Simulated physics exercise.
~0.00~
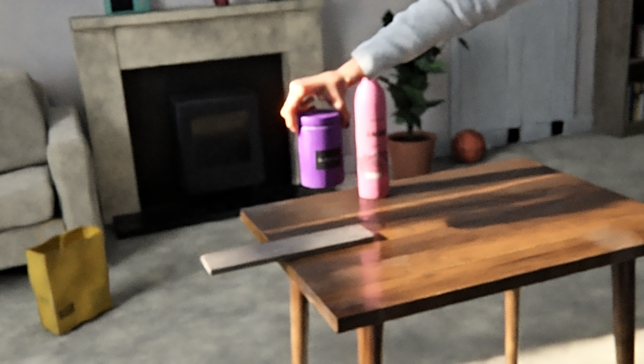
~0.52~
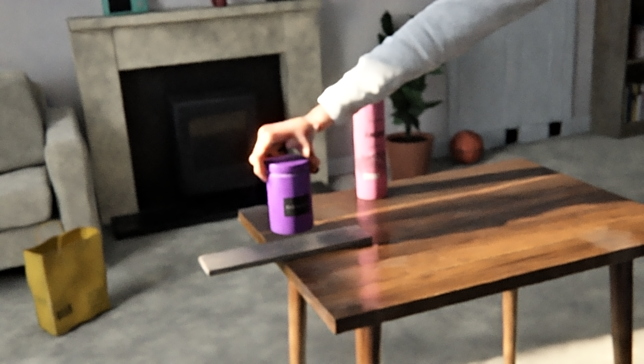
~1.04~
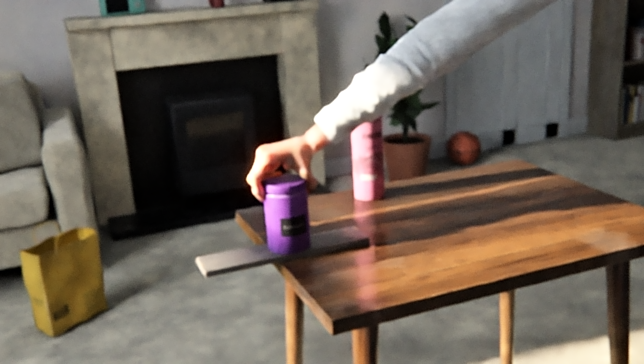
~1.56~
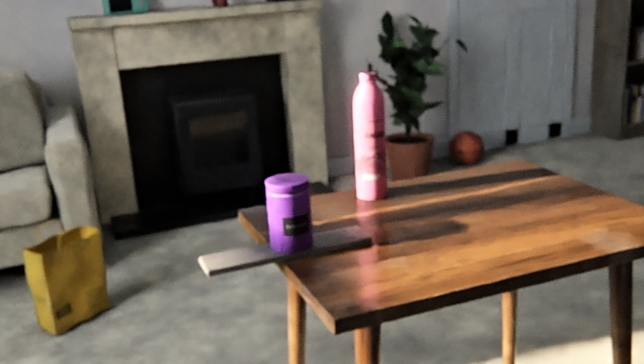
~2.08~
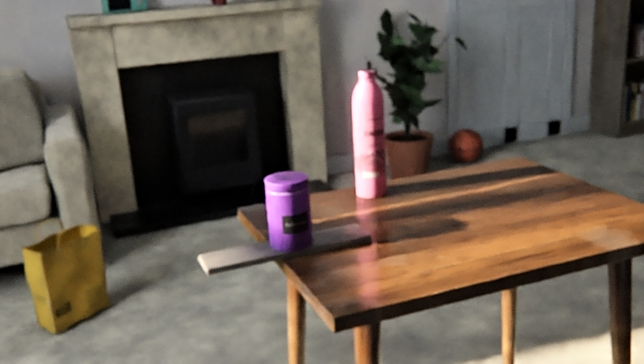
A hand in a pale grey sleeve holds a purple jar over the left end of a wooden table, seen from slightly above in a living room with a stone fireplace. A flat grey board sticks out past the table's edge, a pink bottle stands behind it, and a yellow bag sits on the floor at left. The hand moves the jar left and down, setting it upright on the board near the table's edge. It then lets go and withdraws to the right. The jar stays standing, and the board remains balanced beside the unmoved bottle.
